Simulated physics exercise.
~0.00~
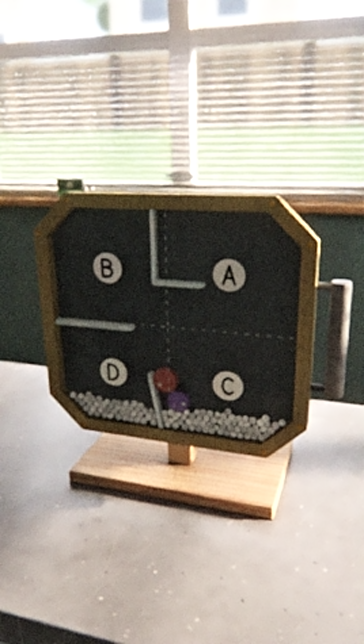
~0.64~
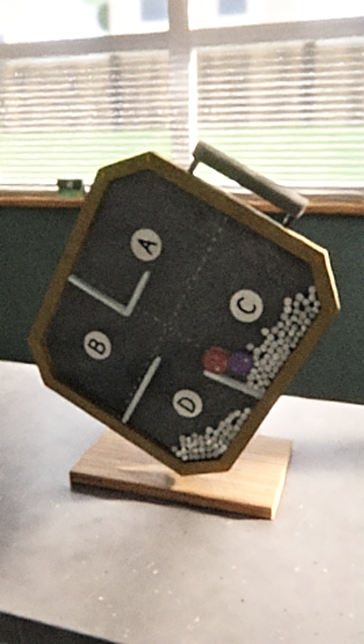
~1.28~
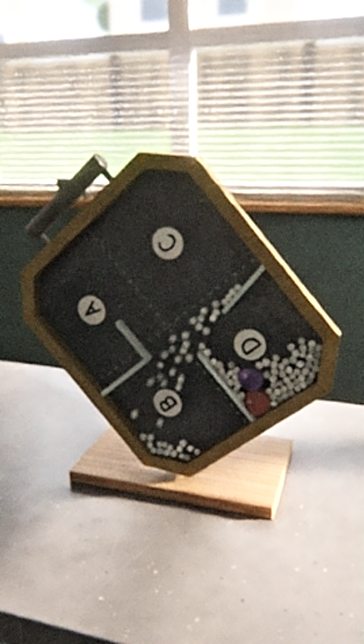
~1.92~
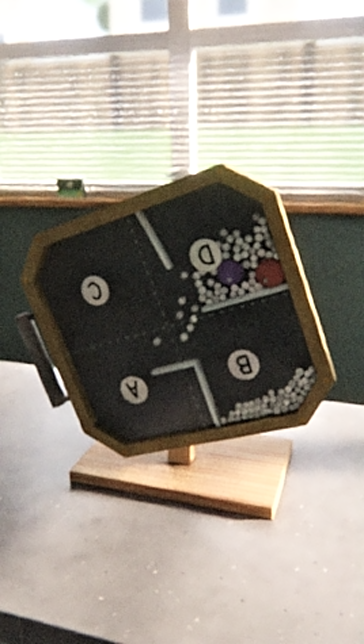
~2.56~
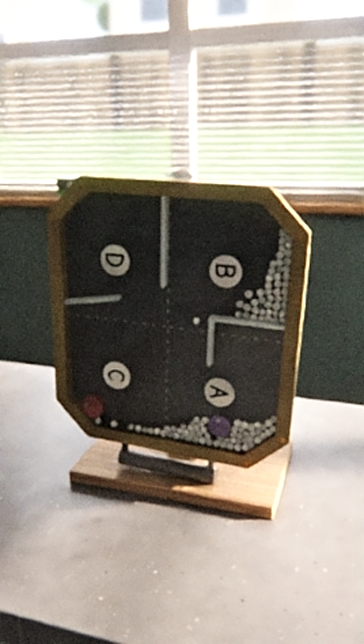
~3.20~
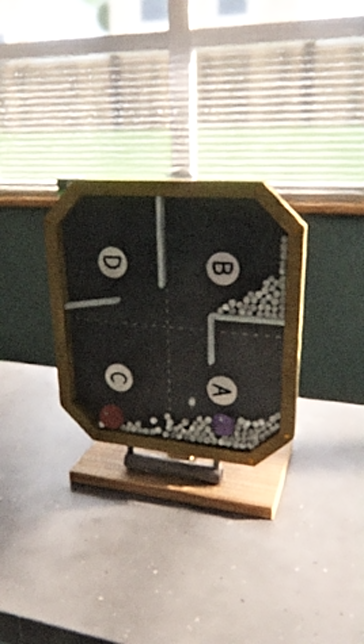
An octagonal, wood-framed case with a dark face lettered A, B, C and D turns on a stand atop a pale table, seen from the front before a bright window with blinds. White beads line its bottom, with a red disc and a purple disc near the middle. The case rotates anticlockwise, and the beads and both discs slide into C, then gather in D. As it turns further, beads spill through B and toward A. It stops with its handle at the bottom, beads heaped in B and along the base, red resting in C and purple in A.
